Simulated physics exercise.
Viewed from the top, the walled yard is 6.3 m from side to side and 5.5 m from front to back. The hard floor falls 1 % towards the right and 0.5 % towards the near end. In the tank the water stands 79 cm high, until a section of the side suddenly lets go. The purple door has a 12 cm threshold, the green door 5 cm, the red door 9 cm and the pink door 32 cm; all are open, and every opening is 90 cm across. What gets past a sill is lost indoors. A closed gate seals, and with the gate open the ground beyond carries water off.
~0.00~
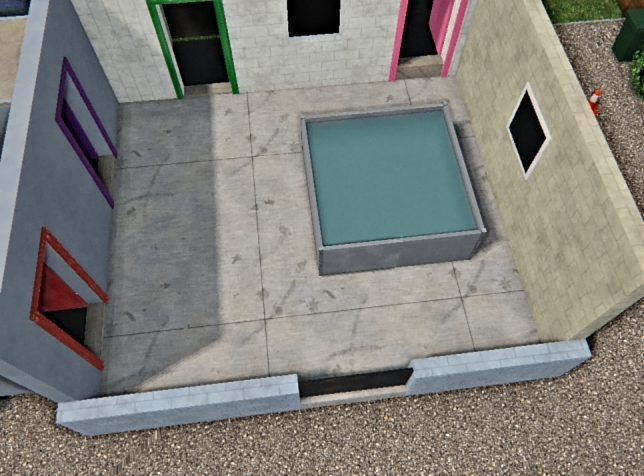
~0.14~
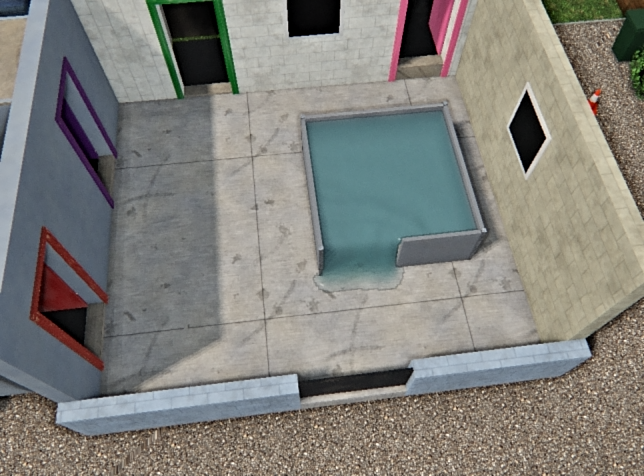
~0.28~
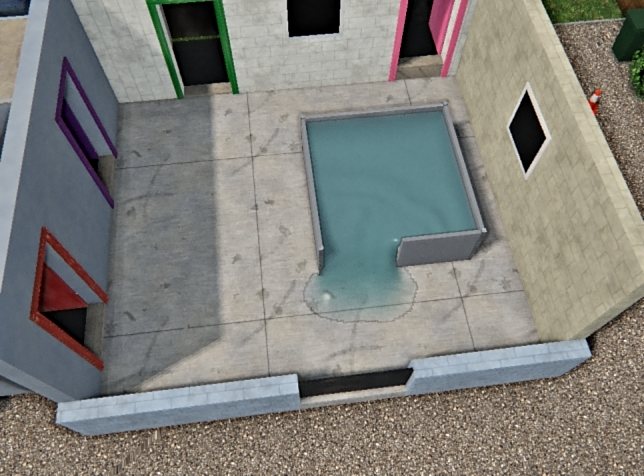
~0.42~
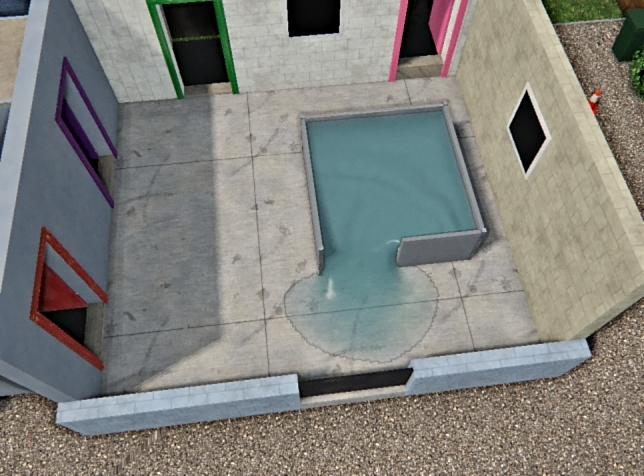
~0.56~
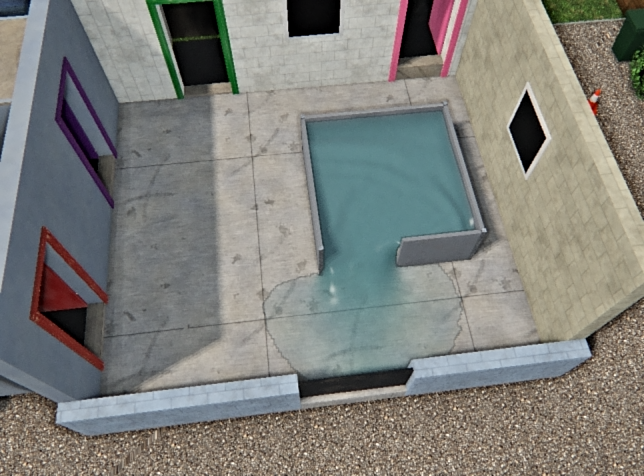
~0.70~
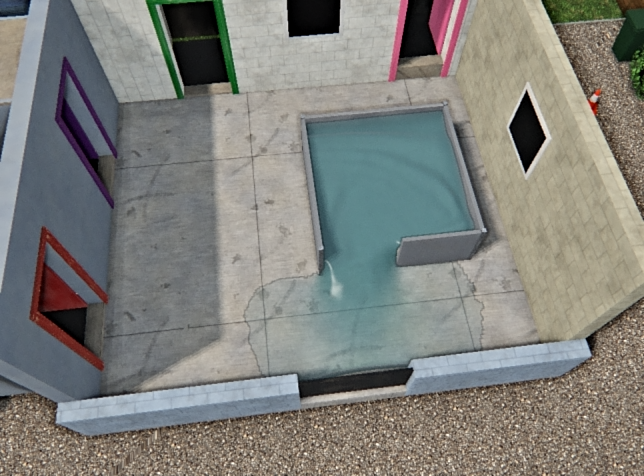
In this clip, a raised tank of still, blue-green water in a walled yard opens at the left part of its near side, and water pours out, spreading across the concrete floor to the dark gap in the low front wall.
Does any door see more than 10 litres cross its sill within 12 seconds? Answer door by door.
Taking each door, the purple door does not; the green door does; the red door does; the pink door does not.
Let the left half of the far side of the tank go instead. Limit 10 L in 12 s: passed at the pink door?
Then the pink door ends up within bounds.
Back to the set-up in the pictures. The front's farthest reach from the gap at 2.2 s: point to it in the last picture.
That lands around (100, 411) in the last picture.
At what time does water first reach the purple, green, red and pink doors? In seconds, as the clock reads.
Purple = 3.0 s, green = 4.5 s, red = 2.0 s, pink = 3.4 s.
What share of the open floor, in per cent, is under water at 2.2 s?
35 %.
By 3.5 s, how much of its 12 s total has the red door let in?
About 40 per cent.
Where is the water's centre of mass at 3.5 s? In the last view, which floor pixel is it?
(358, 255).
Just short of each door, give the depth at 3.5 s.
Purple 5 cm, green 0 cm, red 26 cm, pink 9 cm.
After 1.4 s water covers 20 % of the floor and is deepest (54 cm) near (358, 366); purple door not reached, green door not reached, red door not reached, pink door not reached.
After 2.2 s water covers 35 % of the floor and is deepest (48 cm) near (370, 365); purple door not reached, green door not reached, red door 22 cm at the sill, 7 L in, pink door not reached.
After 3.5 s water covers 60 % of the floor and is deepest (36 cm) near (531, 358); purple door 5 cm at the sill, 0 L in, green door not reached, red door 26 cm at the sill, 124 L in, pink door 9 cm at the sill, 0 L in.
After 7.0 s water covers 95 % of the floor and is deepest (22 cm) near (457, 87); purple door 5 cm at the sill, 0 L in, green door 13 cm at the sill, 55 L in, red door 15 cm at the sill, 280 L in, pink door 18 cm at the sill, 0 L in.
After 12.0 s water covers 100 % of the floor and is deepest (18 cm) near (477, 183); purple door 9 cm at the sill, 3 L in, green door 11 cm at the sill, 169 L in, red door 11 cm at the sill, 320 L in, pink door 14 cm at the sill, 0 L in.
